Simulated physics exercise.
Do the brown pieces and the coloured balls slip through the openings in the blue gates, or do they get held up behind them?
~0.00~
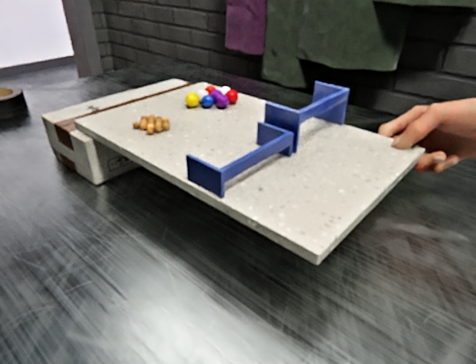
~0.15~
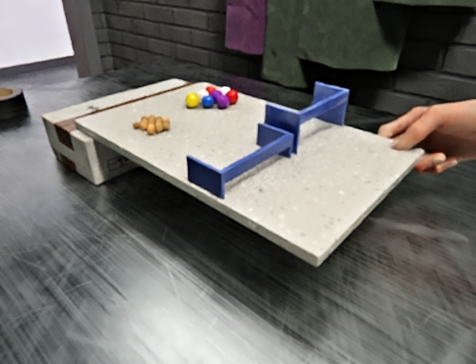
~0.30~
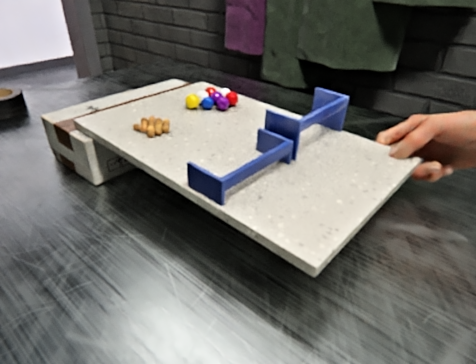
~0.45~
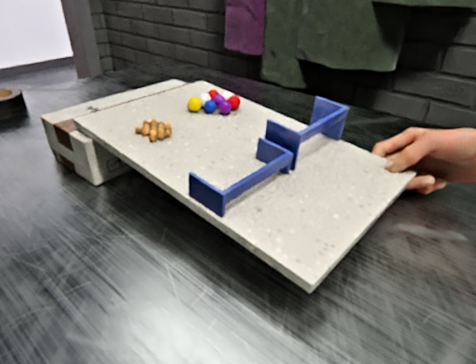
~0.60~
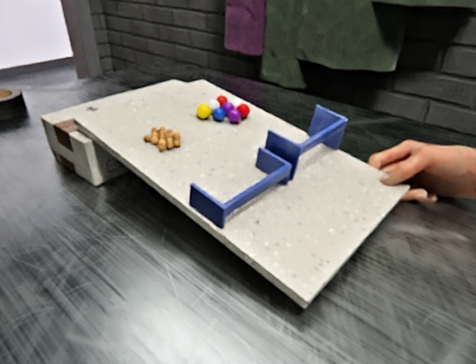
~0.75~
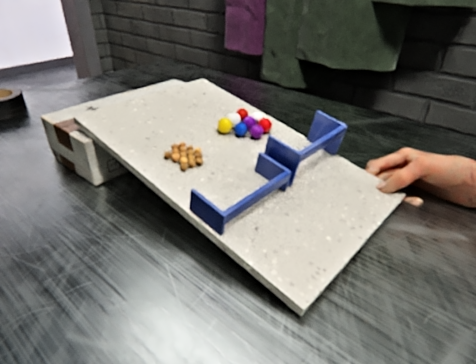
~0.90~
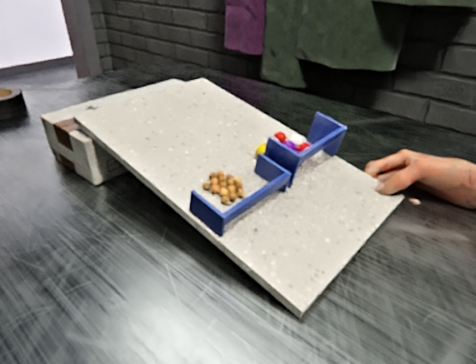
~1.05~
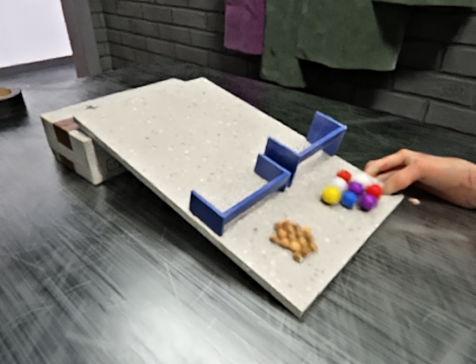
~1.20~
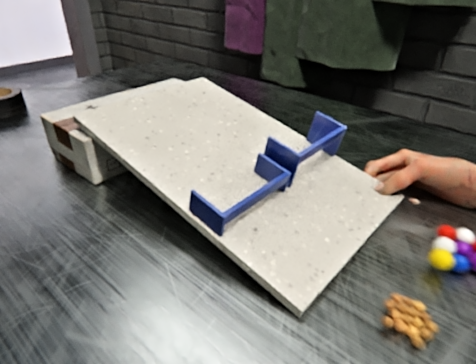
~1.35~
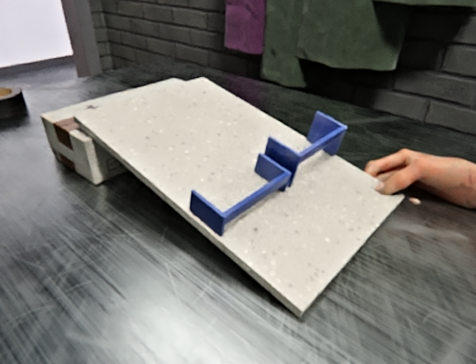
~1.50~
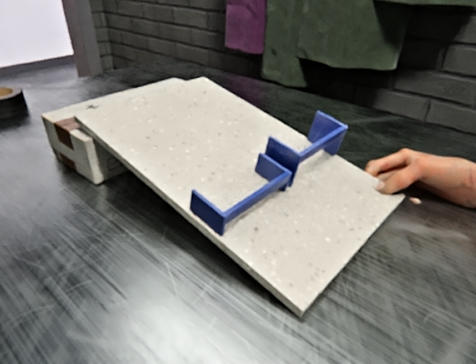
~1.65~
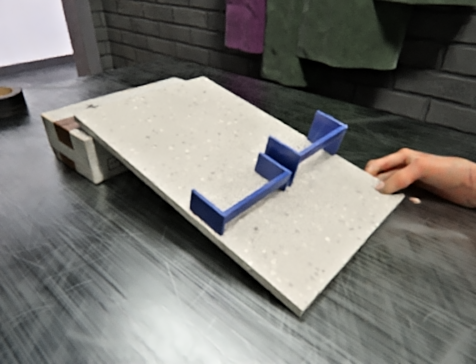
Both groups slip through the openings. The brown pieces and the coloured balls all get past the blue gates, and none are left behind them.
